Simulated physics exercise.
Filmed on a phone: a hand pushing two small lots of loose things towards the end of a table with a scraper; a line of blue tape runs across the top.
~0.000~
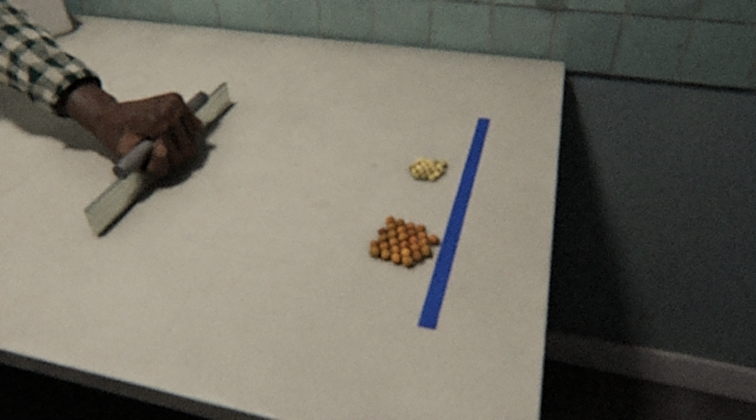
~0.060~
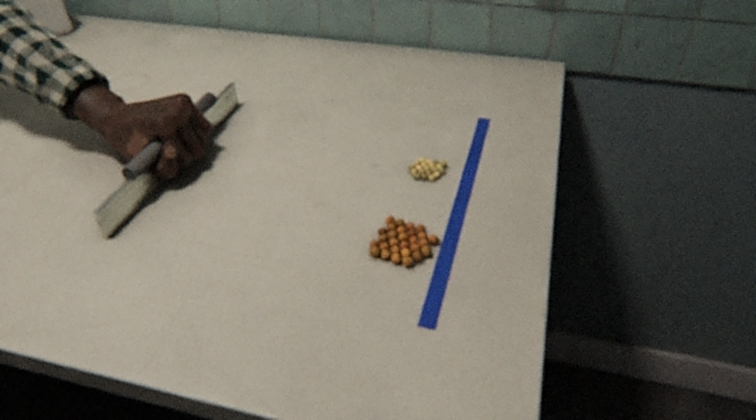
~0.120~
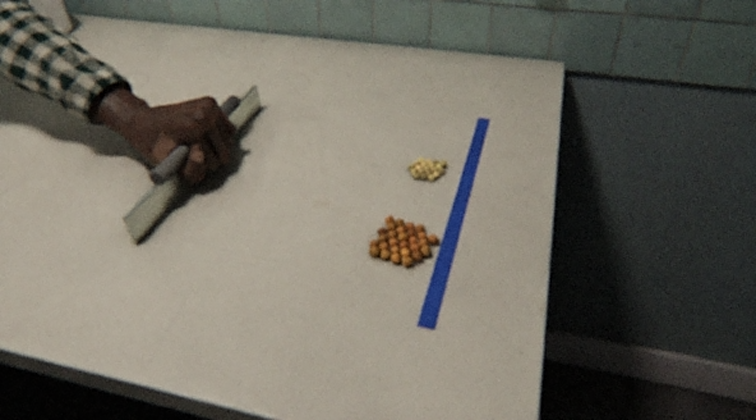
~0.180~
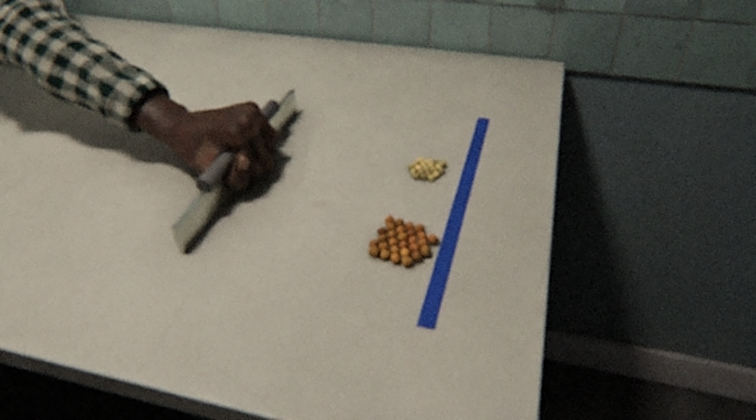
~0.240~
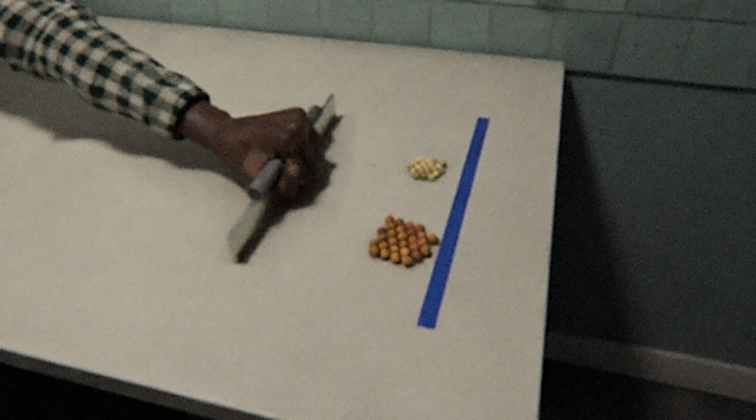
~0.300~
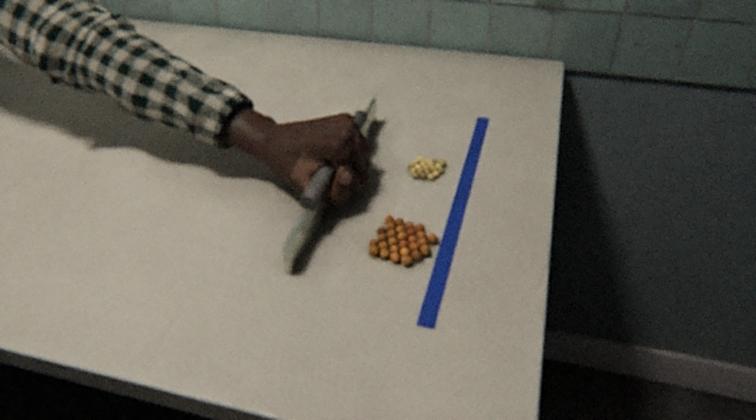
On a pale table, a hand slides a scraper right towards two small lots of beans.
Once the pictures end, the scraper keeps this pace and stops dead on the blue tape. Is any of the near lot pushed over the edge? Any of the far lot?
My prediction: The near lot will partly leave the surface. The far lot will partly leave the surface.
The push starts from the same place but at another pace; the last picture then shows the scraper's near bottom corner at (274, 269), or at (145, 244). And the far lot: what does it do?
Going in order, it sheds some bits below and then it doesn't fall at all.
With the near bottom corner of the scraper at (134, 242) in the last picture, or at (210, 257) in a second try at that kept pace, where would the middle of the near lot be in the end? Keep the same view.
In the first try it comes to rest at (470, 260), and in the second at (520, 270).
Around 0.39 s, scraper still moving, near (416, 171); near lot all on the table, its front near (442, 266); far lot all on the table, its front near (462, 173).
Around 0.50 s, scraper stopped at the blue tape; near lot all on the table, its front near (585, 328); far lot all on the table, its front near (597, 194).
Around 0.78 s, scraper stopped at the blue tape; near lot all over the edge; far lot all over the edge.
Finally (1.0 s), scraper stopped at the blue tape; near lot all over the edge; far lot all over the edge.
